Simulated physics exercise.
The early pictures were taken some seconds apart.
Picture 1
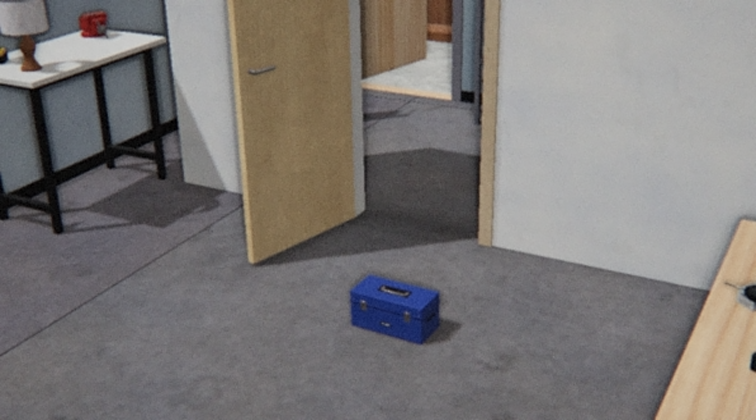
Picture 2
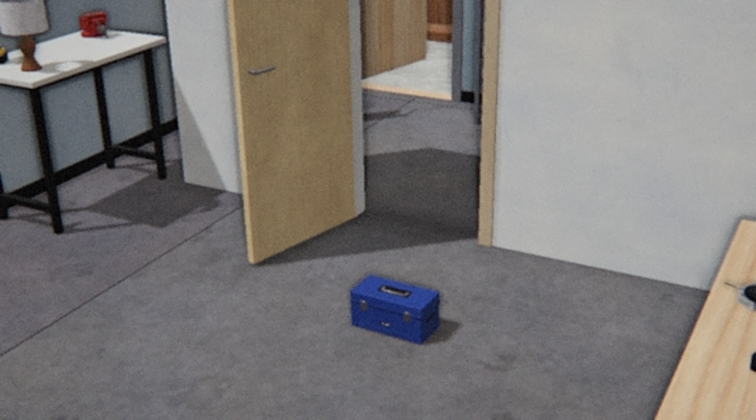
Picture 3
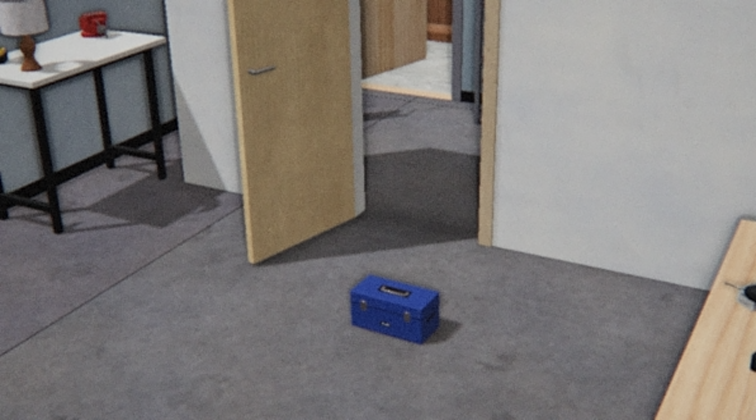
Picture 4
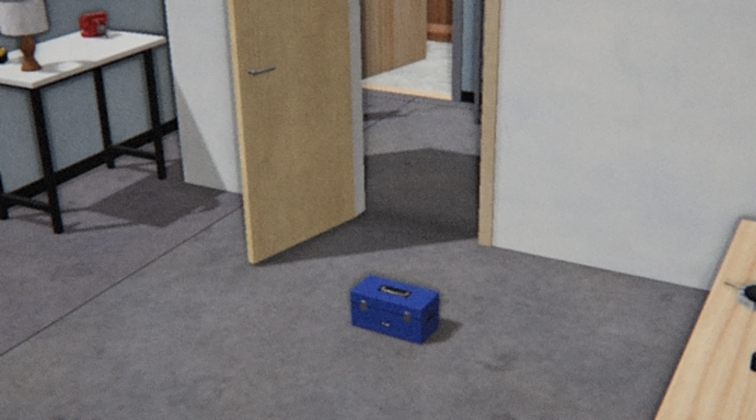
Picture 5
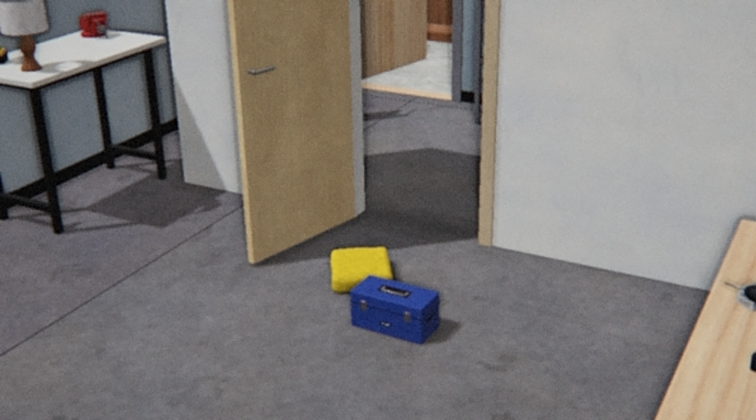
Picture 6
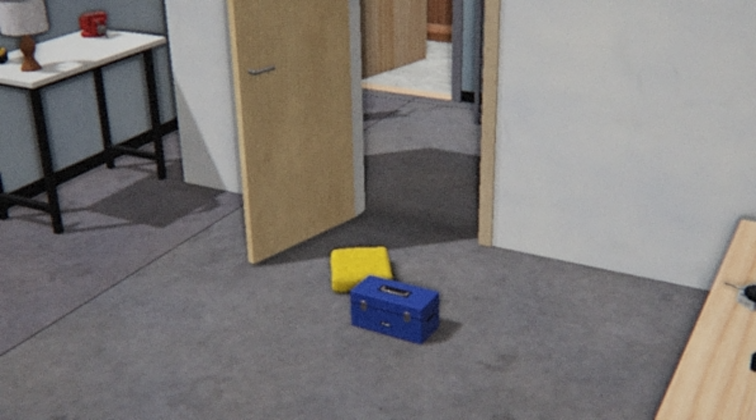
A door stands wide open and still as a yellow cushion appears behind a blue toolbox.
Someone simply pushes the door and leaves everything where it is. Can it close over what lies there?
So the door meets the frame after all.
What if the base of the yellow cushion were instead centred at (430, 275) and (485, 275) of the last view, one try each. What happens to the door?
Swings all the way, then Swings all the way.
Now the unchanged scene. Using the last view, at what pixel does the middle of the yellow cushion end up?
Near (466, 272).
Then, 1.20 s on from there, door 61° open; yellow cushion shifted a little near (385, 272).
Then, 1.60 s on from there, door 39° open; yellow cushion shifted about its own width near (441, 272).
In the end, door 0° open; moved from the start, yellow cushion; blue toolbox unmoved. At the end, from the last picture's camera, yellow cushion near (466, 272).
